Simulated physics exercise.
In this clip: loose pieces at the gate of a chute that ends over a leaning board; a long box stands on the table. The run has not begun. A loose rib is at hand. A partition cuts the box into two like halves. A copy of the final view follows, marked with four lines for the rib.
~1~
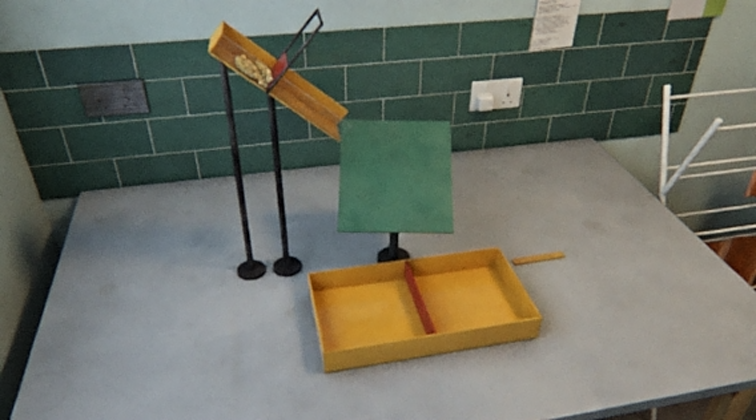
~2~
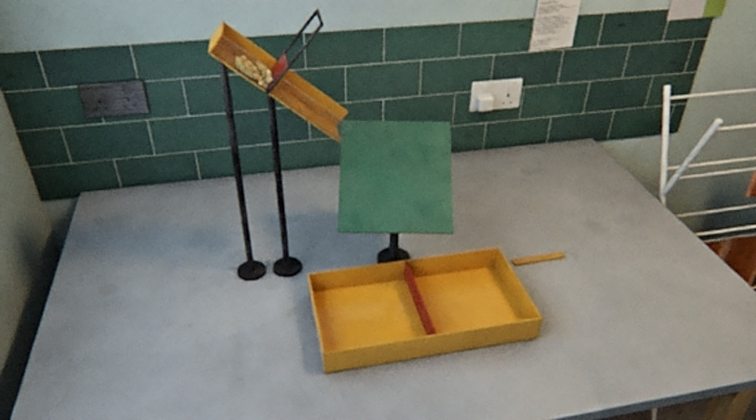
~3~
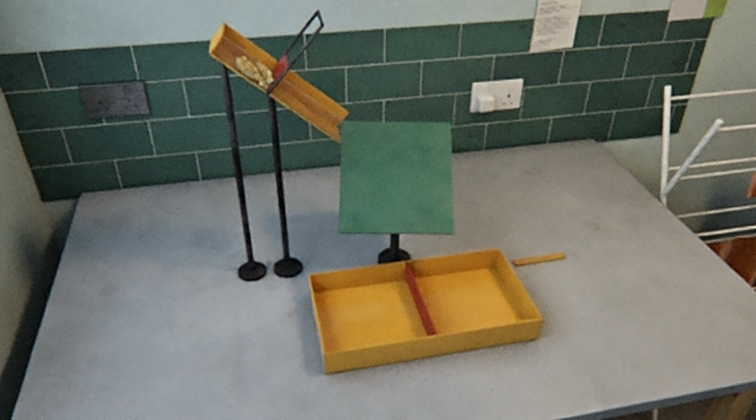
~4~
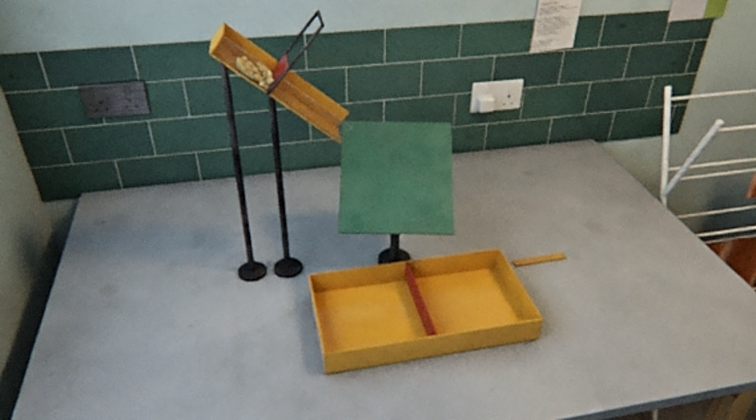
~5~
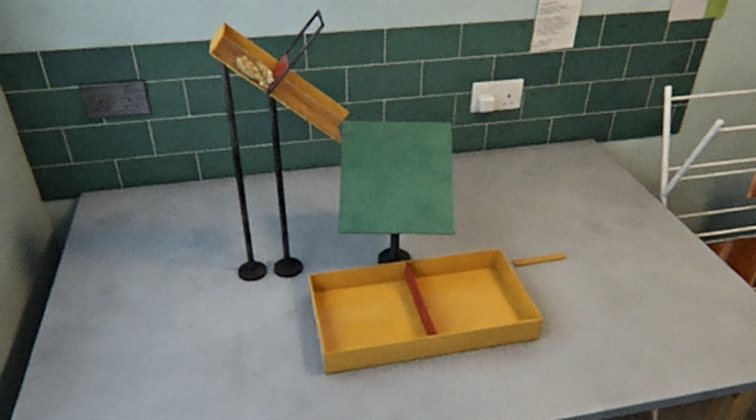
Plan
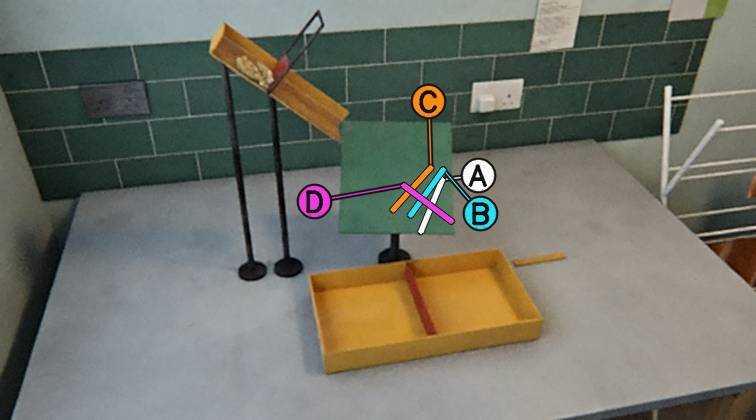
On a grey tabletop, pale pieces resting behind a gate in a sloping wooden chute above a green board and divided yellow box.
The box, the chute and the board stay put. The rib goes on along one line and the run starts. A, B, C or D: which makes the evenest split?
Line D.
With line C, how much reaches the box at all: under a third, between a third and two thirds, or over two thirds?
Line C gives over two thirds.
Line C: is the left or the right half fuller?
More lands on the left.
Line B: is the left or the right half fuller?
The left half.
On the marked copy, line A from (442, 179) to (420, 231); line B from (443, 169) to (410, 215); line C from (430, 167) to (393, 209); line D from (403, 185) to (451, 221).
For line A, of what is caught, nearly all in the left half, a small part in the right.
For line B, of what is caught, nearly all in the left half, a small part in the right.
For line C, of what is caught, most in the left half, about a quarter in the right.
For line D, of what is caught, about a third in the left half, about two thirds in the right.
